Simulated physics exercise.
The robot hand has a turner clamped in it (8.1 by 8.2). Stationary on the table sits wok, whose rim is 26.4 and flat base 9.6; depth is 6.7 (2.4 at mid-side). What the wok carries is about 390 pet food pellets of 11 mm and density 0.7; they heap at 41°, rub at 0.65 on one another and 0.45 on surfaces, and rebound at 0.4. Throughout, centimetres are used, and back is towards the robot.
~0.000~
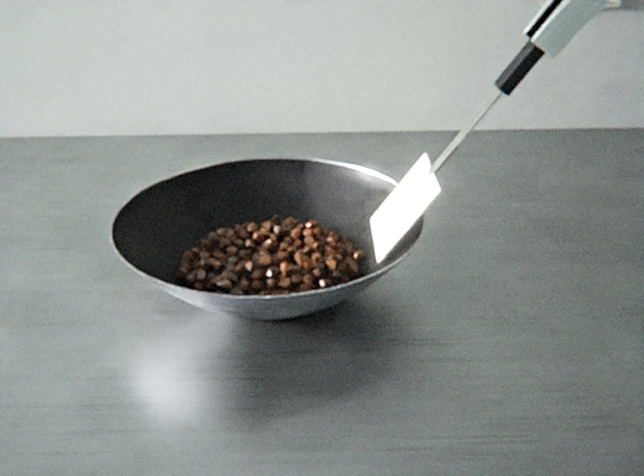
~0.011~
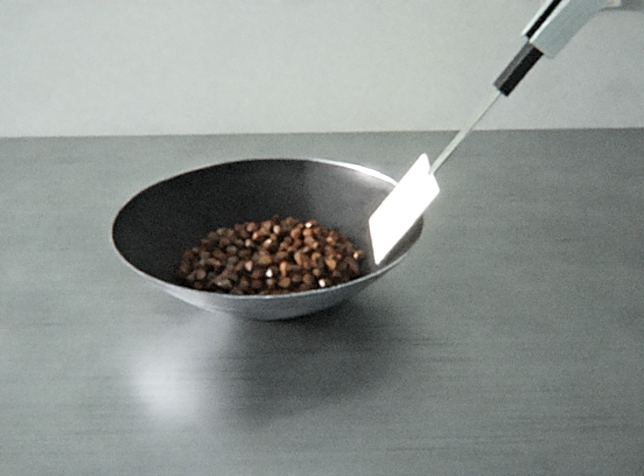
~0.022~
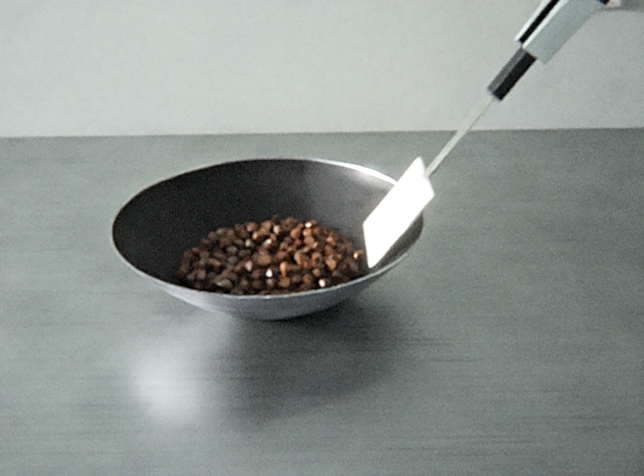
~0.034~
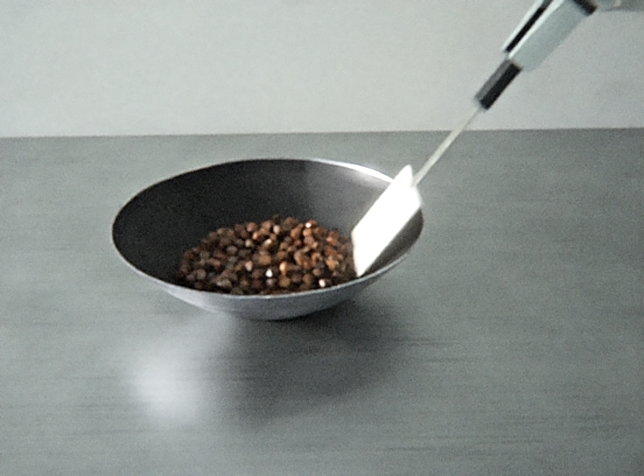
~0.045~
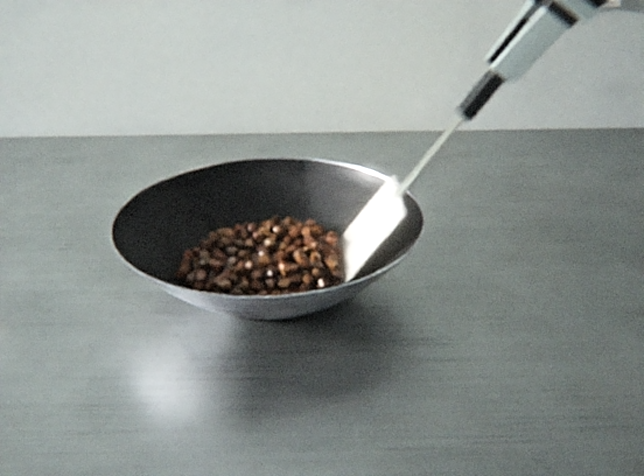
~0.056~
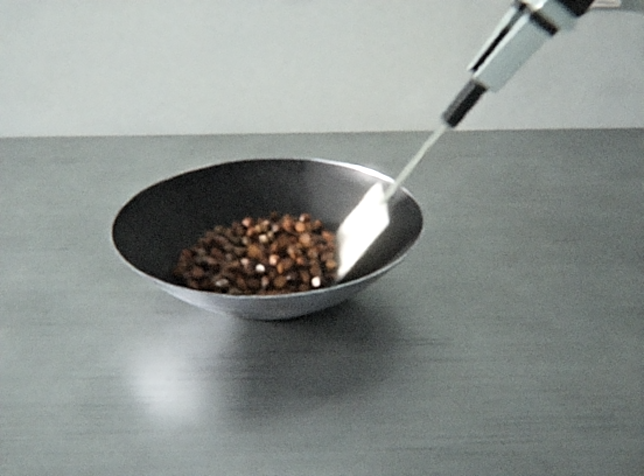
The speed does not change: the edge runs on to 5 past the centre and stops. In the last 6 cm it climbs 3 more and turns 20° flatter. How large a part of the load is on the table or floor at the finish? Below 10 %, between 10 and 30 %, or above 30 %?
Between 10 and 30 %.
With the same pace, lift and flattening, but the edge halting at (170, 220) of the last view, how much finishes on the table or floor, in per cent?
About 55 per cent.
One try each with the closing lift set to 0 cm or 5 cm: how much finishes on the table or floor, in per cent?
10 and 15 %.
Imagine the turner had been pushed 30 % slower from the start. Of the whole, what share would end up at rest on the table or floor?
It would be near 5 per cent.
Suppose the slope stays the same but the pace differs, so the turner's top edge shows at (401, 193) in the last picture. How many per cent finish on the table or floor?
My guess is around 0 percent.
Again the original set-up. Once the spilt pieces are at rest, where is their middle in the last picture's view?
Around pixel (45, 279).
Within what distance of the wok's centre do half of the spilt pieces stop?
22 cm or so.
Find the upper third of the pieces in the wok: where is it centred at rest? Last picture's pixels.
I'd say around pixel (170, 239).
After 0.08 s, sloping 54°, highest piece 7 above the table; 391 in the wok.
After 0.11 s, sloping 47°, highest piece 9 above the table; 391 in the wok.
After 0.32 s, sloping 34°, highest piece 8 above the table; 338 in the wok, 28 on the table or floor, 25 on the blade or in flight.
After 1.37 s, sloping 34°, highest piece 7 above the table; 337 in the wok, 54 on the table or floor.
At rest, 337 in the wok, 54 on the table or floor. That is 14 % on the table or floor.
